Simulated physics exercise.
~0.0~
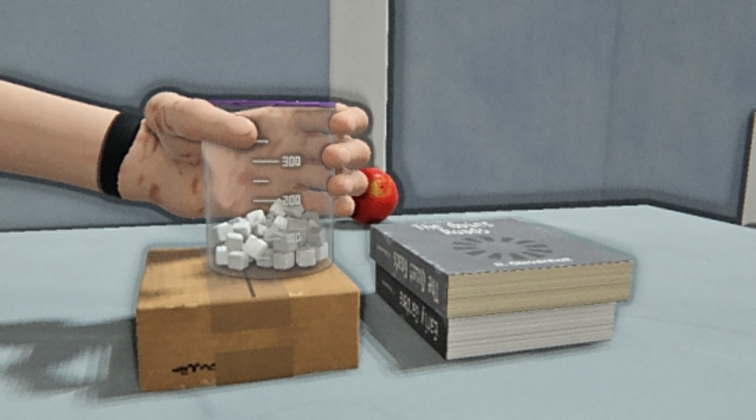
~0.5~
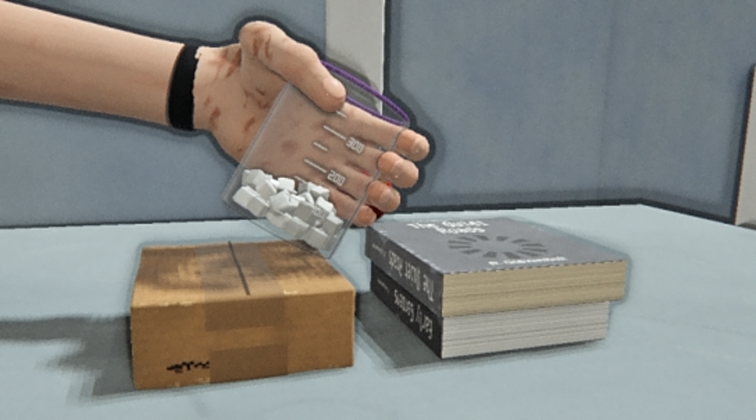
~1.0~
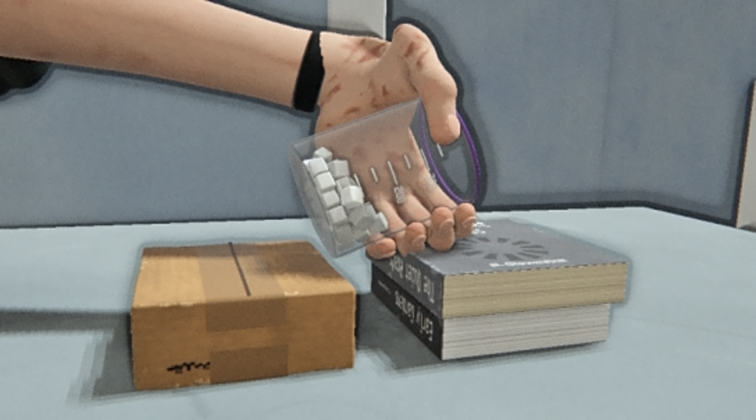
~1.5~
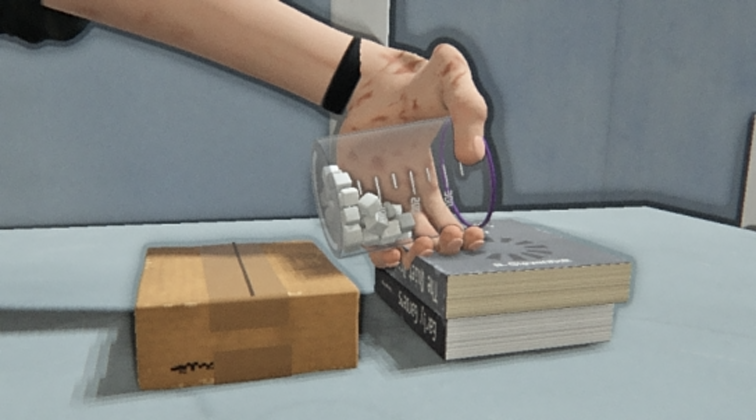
A hand lifting a clear beaker of white cubes off a cardboard box and tipping it rightward over stacked books, cubes staying inside.
